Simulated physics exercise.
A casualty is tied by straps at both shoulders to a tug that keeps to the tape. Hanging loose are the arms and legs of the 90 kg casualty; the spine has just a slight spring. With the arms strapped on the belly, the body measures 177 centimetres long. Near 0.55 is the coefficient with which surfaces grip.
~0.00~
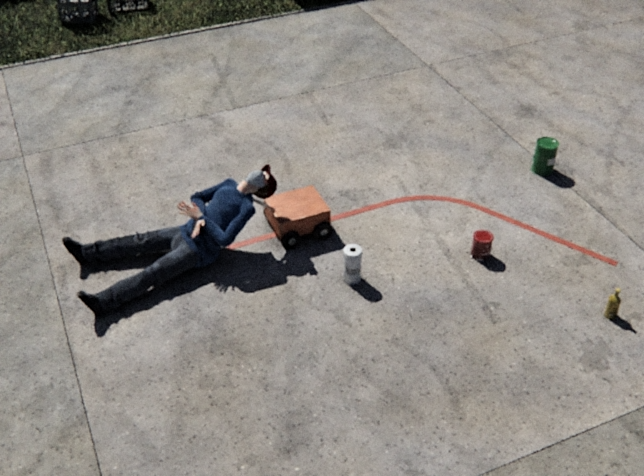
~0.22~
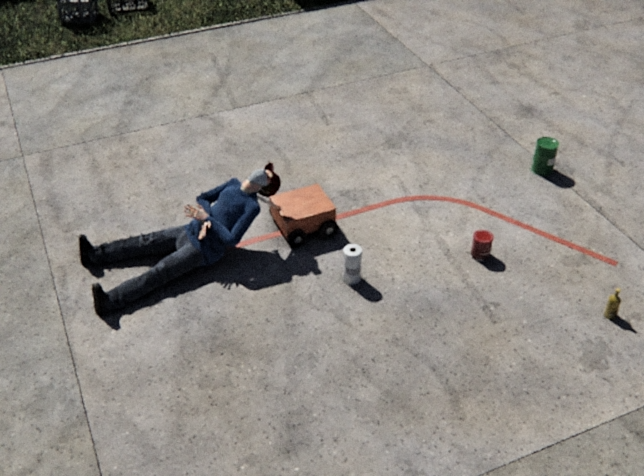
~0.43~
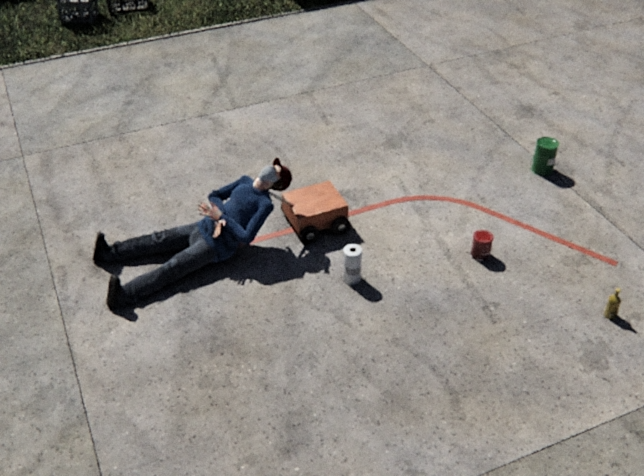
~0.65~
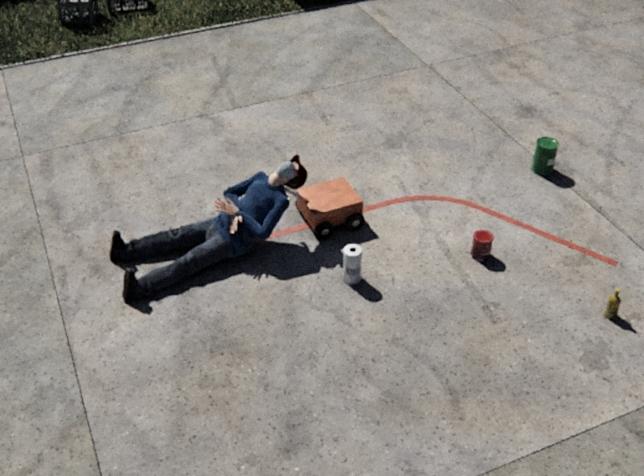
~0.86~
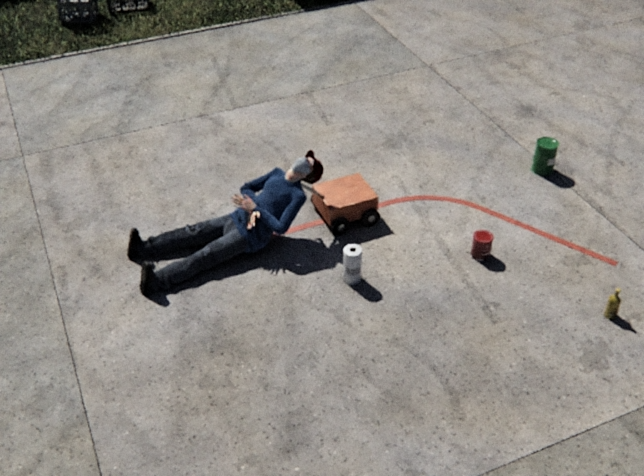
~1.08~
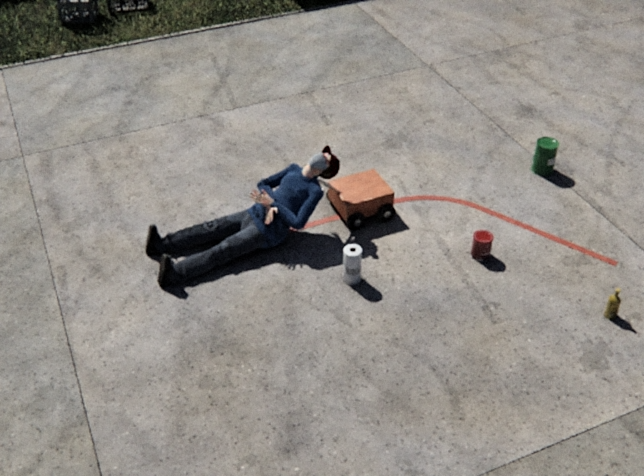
The clip opens on a concrete surface with a figure in a blue top and dark trousers lying on its back behind a small orange cart, near a curved red line. The cart rolls right along the line, drawing the figure headfirst past a white container, while the red can and yellow bottle stay still.
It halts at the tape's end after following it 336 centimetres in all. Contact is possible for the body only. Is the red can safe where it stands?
The red can holds its spot.
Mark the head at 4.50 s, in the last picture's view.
It sits near (601, 194), give or take.
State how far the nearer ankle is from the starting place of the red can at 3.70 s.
I'd say close to 100 cm.
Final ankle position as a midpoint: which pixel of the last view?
Estimated spot: About (467, 215).
After 2.20 s the red can is where it stood, near (482, 246) in the last picture's view; the nearer ankle is 176 cm from that spot.
After 3.00 s the red can is where it stood, near (482, 246) in the last picture's view; the yellow bottle where it stood; the nearer ankle is 134 cm from that spot.
After 3.70 s the red can is where it stood, near (482, 246) in the last picture's view; the nearer ankle is 104 cm from that spot.
After 4.50 s the red can is where it stood, near (482, 246) in the last picture's view; the yellow bottle where it stood; the nearer ankle is 66 cm from that spot.
By 5.3 s, red can stays put; green bin stays put; yellow bottle stays put; white post stays put.
